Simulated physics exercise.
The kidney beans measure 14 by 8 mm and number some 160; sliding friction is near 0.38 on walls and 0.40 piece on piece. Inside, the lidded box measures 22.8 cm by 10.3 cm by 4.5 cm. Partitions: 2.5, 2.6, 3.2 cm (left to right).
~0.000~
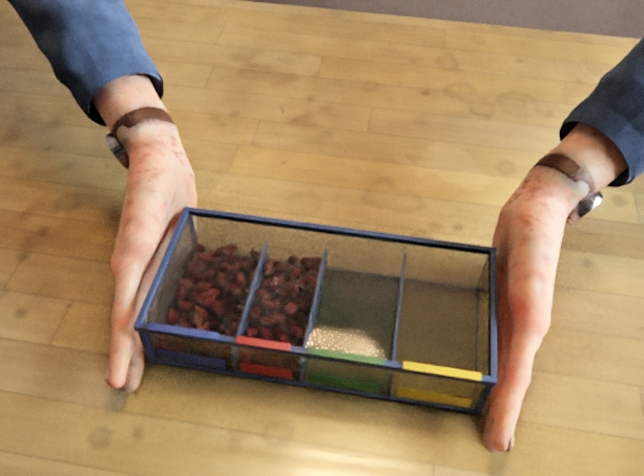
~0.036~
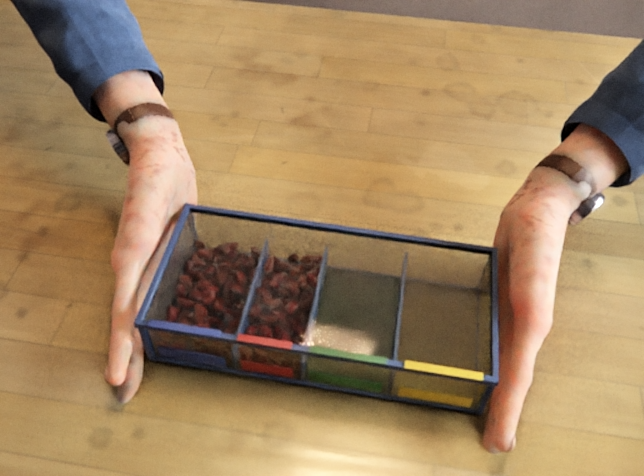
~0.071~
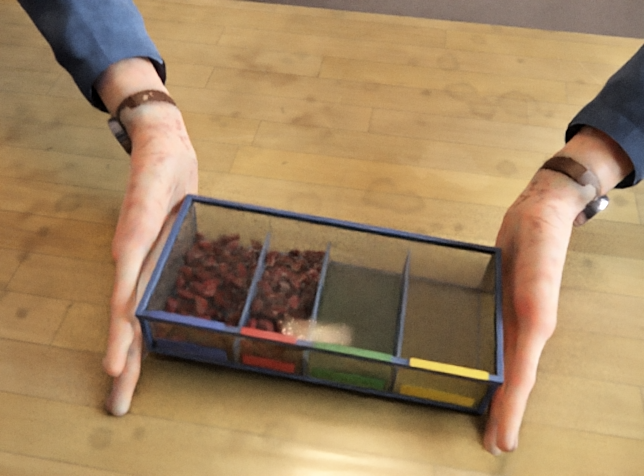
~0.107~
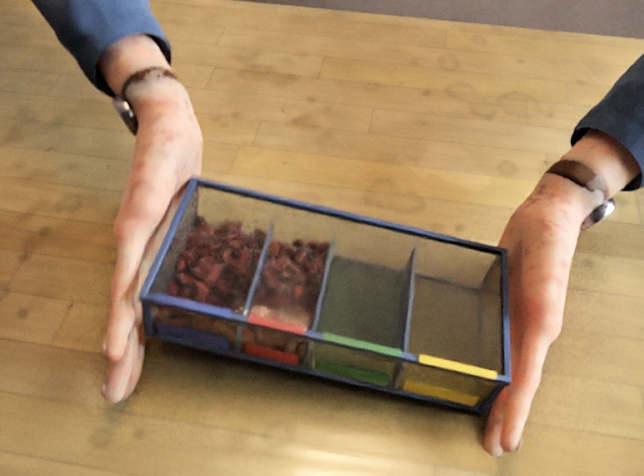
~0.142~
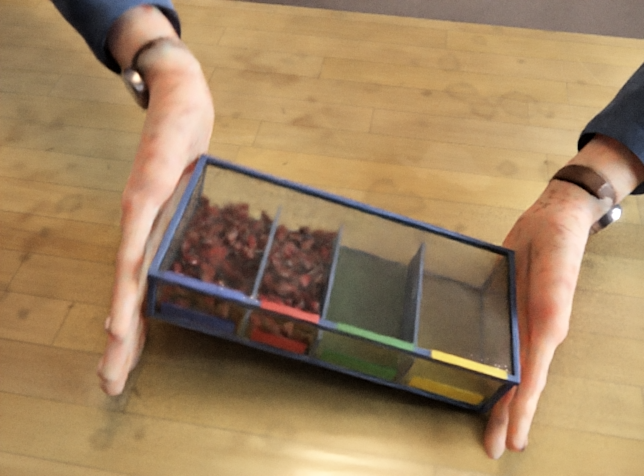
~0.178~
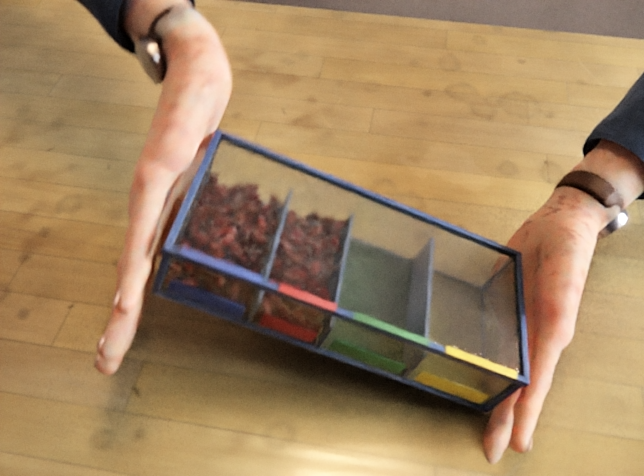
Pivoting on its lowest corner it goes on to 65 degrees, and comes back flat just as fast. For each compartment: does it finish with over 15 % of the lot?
Red compartment: Above; blue compartment: Above; green compartment: Above; yellow compartment: Below.
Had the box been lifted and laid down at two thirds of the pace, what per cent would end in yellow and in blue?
In that case yellow 0, blue 40.
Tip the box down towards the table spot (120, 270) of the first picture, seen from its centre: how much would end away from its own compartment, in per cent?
Some 5 per cent.
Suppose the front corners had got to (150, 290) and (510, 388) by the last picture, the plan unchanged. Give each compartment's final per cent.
Red 45; blue 35; green 15; yellow 0.
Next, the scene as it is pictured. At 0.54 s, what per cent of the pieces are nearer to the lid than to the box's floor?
Some 40 per cent.
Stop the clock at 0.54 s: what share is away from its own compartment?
About 15 per cent.
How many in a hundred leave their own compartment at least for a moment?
About 35 per cent.
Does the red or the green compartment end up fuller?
It is the red one.
Then, at 0.54 s, tilt 63 degrees; red 55 %, blue 45 %, green 5 %.
Then, at 0.78 s, tilt 25 degrees; red 40 %, blue 30 %, green 30 %.
Then, at 1.13 s, tilt 0 degrees; red 40 %, blue 30 %, green 30 %.
At rest (1.6 s), red 40 %, blue 30 %, green 30 %, yellow 0 %.
